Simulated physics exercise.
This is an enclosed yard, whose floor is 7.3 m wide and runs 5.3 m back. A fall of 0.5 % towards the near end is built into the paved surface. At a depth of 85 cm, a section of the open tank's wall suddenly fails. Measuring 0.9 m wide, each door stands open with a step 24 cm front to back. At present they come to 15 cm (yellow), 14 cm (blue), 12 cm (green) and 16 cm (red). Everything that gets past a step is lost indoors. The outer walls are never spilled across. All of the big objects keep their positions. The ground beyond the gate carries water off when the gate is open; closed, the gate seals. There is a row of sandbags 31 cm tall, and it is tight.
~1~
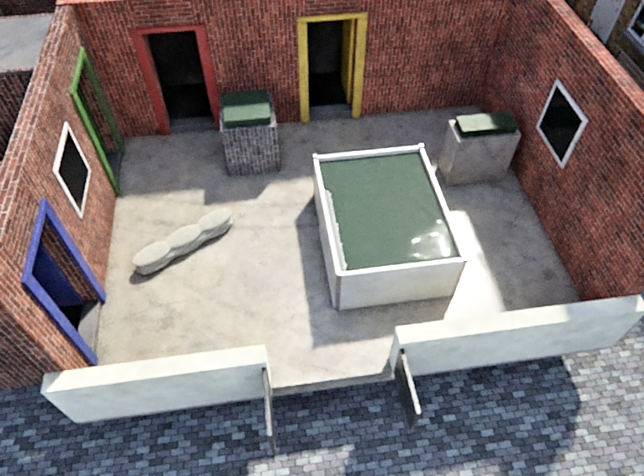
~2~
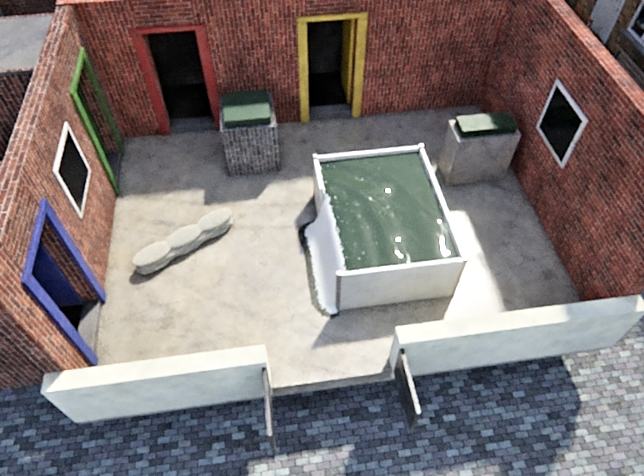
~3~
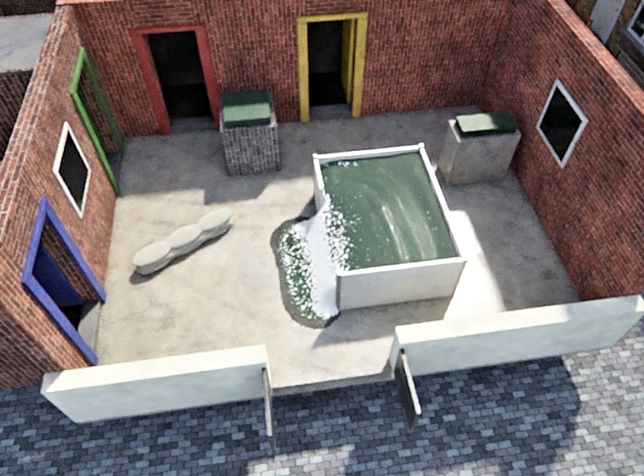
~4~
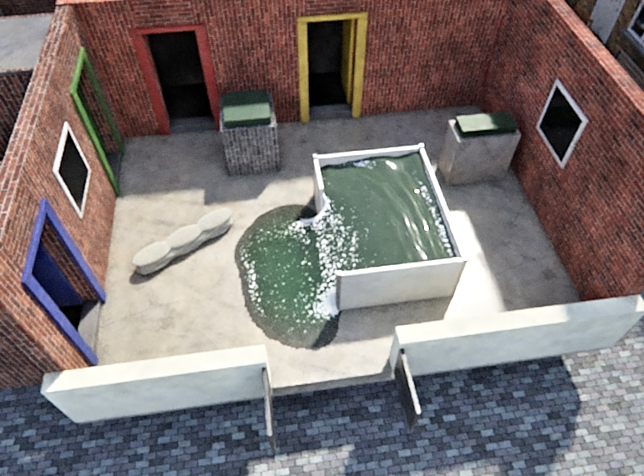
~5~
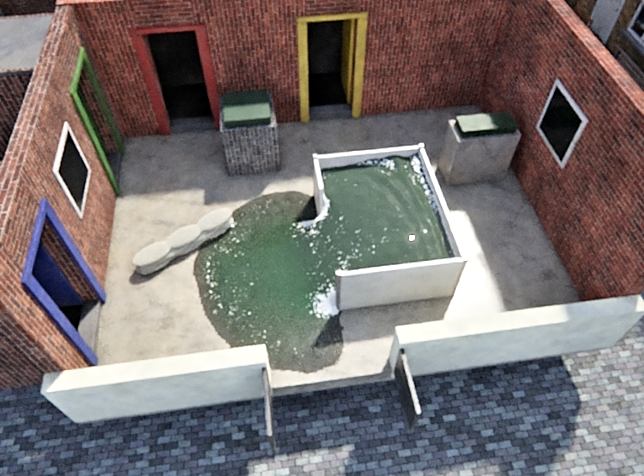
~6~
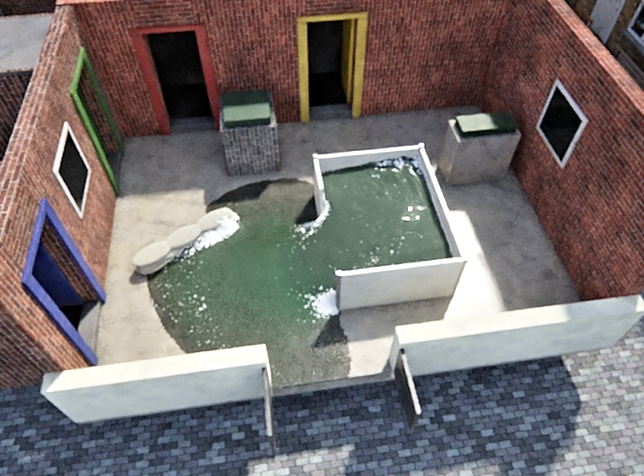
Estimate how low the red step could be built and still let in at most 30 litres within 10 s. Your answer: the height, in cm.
I would say 10 cm or so.
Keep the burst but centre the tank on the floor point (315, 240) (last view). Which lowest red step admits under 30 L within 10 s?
7.5 cm, give or take.
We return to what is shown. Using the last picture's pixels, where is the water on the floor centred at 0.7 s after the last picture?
Approximately (311, 264).
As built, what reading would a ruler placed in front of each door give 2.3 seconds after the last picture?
Centimetres: Yellow = 0, blue = 39, green = 6, red = 6.
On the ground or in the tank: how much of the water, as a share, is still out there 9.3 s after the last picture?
Around 62 per cent of the water.
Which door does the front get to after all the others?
I'd say the yellow door.
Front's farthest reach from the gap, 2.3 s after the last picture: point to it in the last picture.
Roughly at (125, 140) in the last view.
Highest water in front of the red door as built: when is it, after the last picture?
Roughly at 3.5 s.
Then, 0.7 s after the last picture water covers 35 % of the floor, deepest (50 cm) near (93, 383); it has not reached the red door.
Then, 2.3 s after the last picture water covers 45 % of the floor, deepest (40 cm) near (99, 336); 6 cm at the red door, 0 litres in over its 16 cm step.
Then, 9.3 s after the last picture water covers 85 % of the floor, deepest (12 cm) near (143, 262); 8 cm at the red door, 4 litres in over its 16 cm step.
At the red door as built, the water peaked near 18 cm, 3.5 s after the last picture.
With a step of 9 cm, 41 litres would have come in within the 10 s; with 12 cm, 17 litres. So under 30 litres takes about 10 cm.
